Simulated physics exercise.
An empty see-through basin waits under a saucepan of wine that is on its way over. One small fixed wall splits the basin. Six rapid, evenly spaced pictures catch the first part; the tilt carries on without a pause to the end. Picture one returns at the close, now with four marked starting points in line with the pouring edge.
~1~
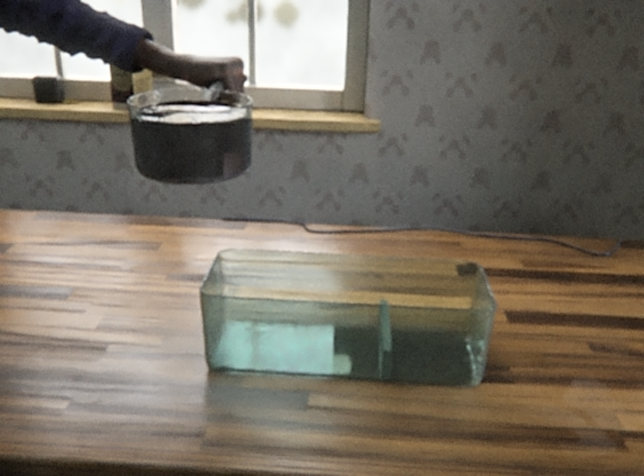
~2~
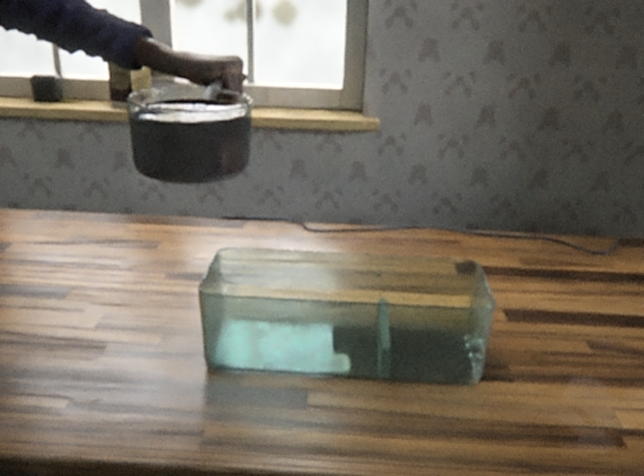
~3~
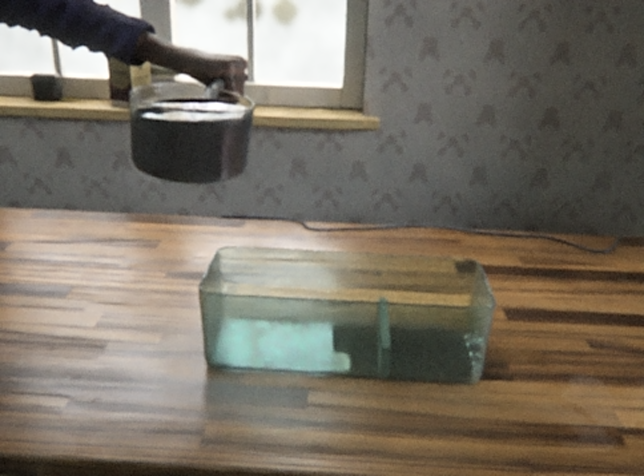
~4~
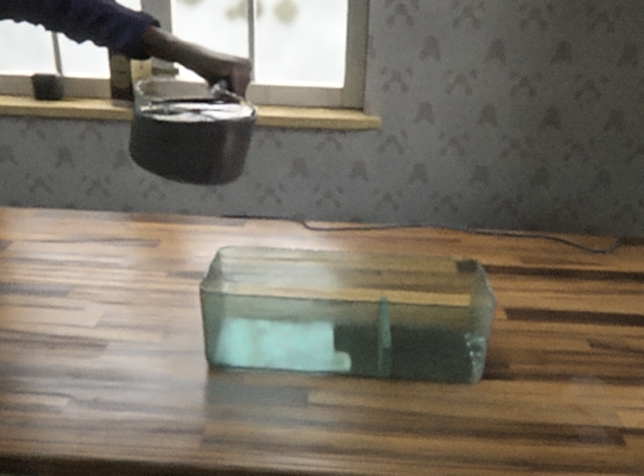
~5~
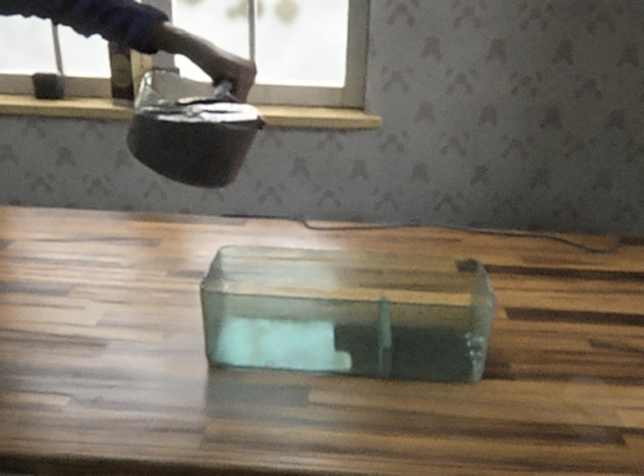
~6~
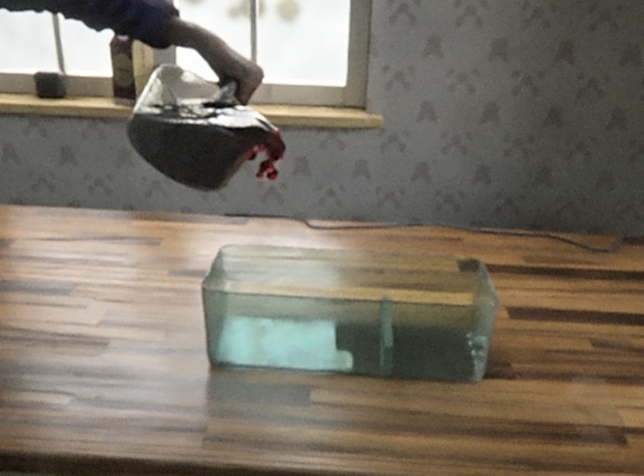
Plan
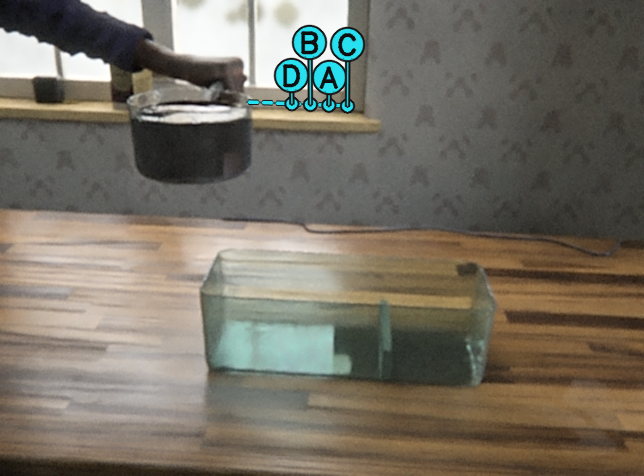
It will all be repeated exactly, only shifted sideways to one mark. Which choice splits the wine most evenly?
Use spot A.
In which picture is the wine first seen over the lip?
In picture 5.
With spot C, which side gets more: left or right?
The right one.
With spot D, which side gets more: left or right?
The left one.
In cyan, A at (328, 105); B at (310, 104); C at (347, 106); D at (291, 103).
If A is chosen, about 46 % ends left of the wall and 53 % right of it.
If B is chosen, about 68 % ends left of the wall and 29 % right of it; 3 % is lost outside.
If C is chosen, about 33 % ends left of the wall and 65 % right of it.
If D is chosen, about 94 % ends left of the wall and 4 % right of it.
